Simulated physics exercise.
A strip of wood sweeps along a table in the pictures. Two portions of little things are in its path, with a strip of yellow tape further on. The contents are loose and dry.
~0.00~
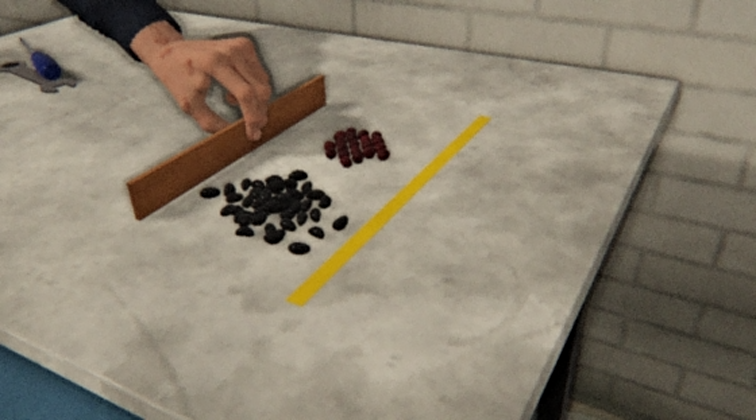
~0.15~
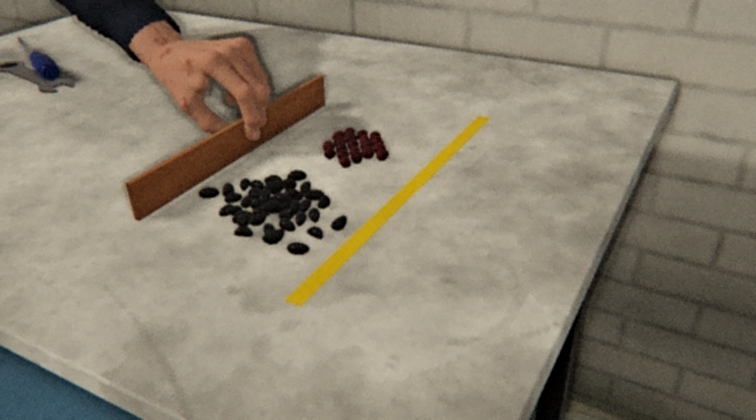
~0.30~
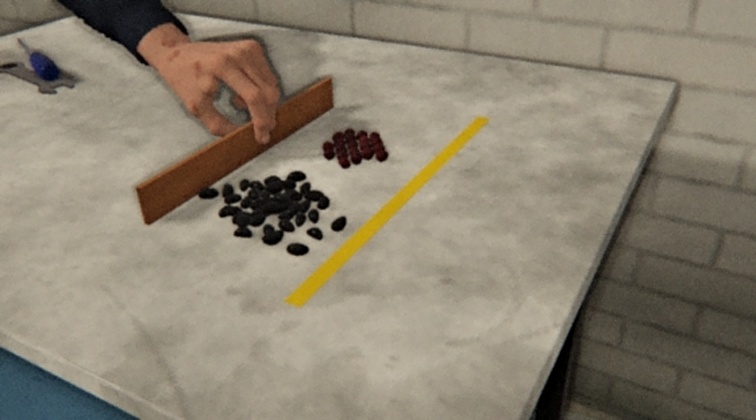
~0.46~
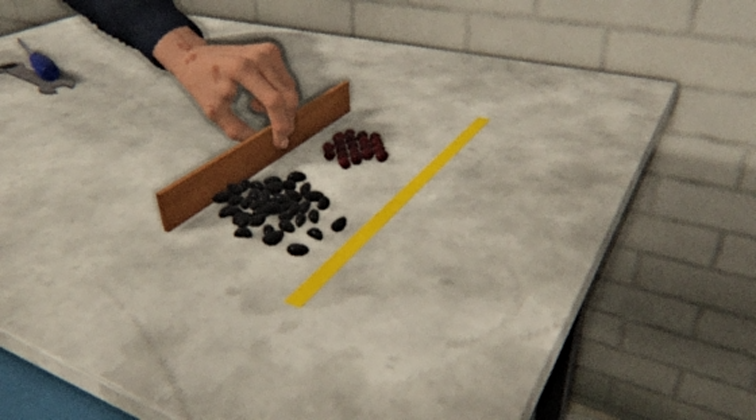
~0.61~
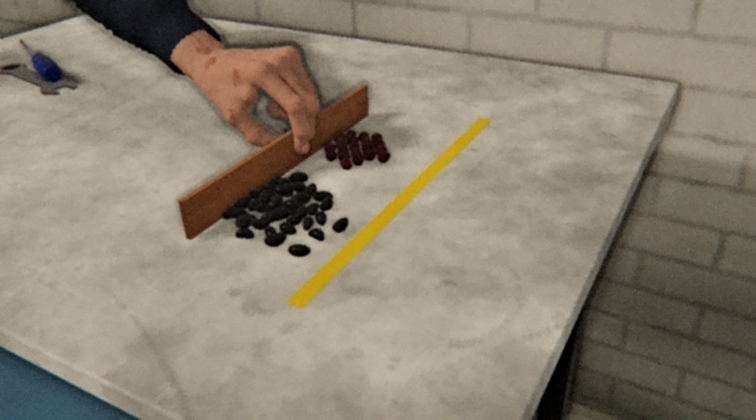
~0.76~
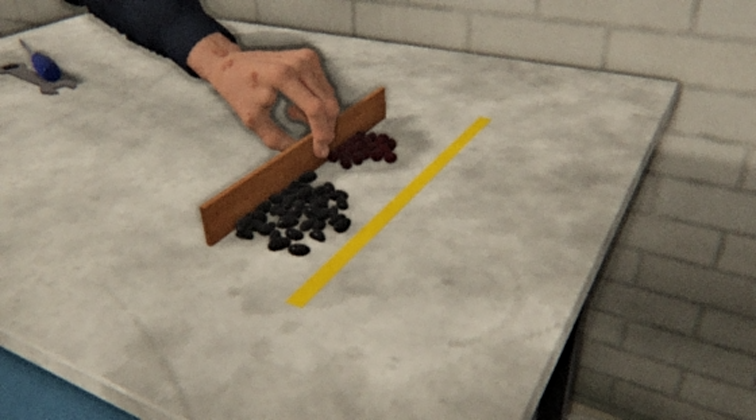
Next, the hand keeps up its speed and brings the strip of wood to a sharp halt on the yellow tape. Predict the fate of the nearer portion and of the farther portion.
As I see it, the nearer portion is left whole, the farther portion is left whole.
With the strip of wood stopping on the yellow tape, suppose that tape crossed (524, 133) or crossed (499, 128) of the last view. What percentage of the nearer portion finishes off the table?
Lab note - share off: About 0% and about 0%.
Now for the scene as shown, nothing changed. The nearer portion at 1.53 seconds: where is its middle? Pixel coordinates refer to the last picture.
Centre at that time, last view: Approx. (407, 244).
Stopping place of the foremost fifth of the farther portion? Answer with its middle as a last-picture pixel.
Rest point near (485, 170) px.
After 1.14 s, strip of wood still moving, near (363, 149); nearer portion all on the table, its front near (384, 245); farther portion all on the table, its front near (436, 165).
After 1.53 s, strip of wood stopped at the yellow tape; nearer portion all on the table, its front near (447, 264); farther portion all on the table, its front near (490, 166).
After 1.81 s, strip of wood stopped at the yellow tape; nearer portion all on the table, its front near (448, 264); farther portion all on the table, its front near (498, 168).
In the end (2.0 s), strip of wood stopped at the yellow tape; nearer portion all on the table, its front near (448, 264); farther portion all on the table, its front near (498, 168).
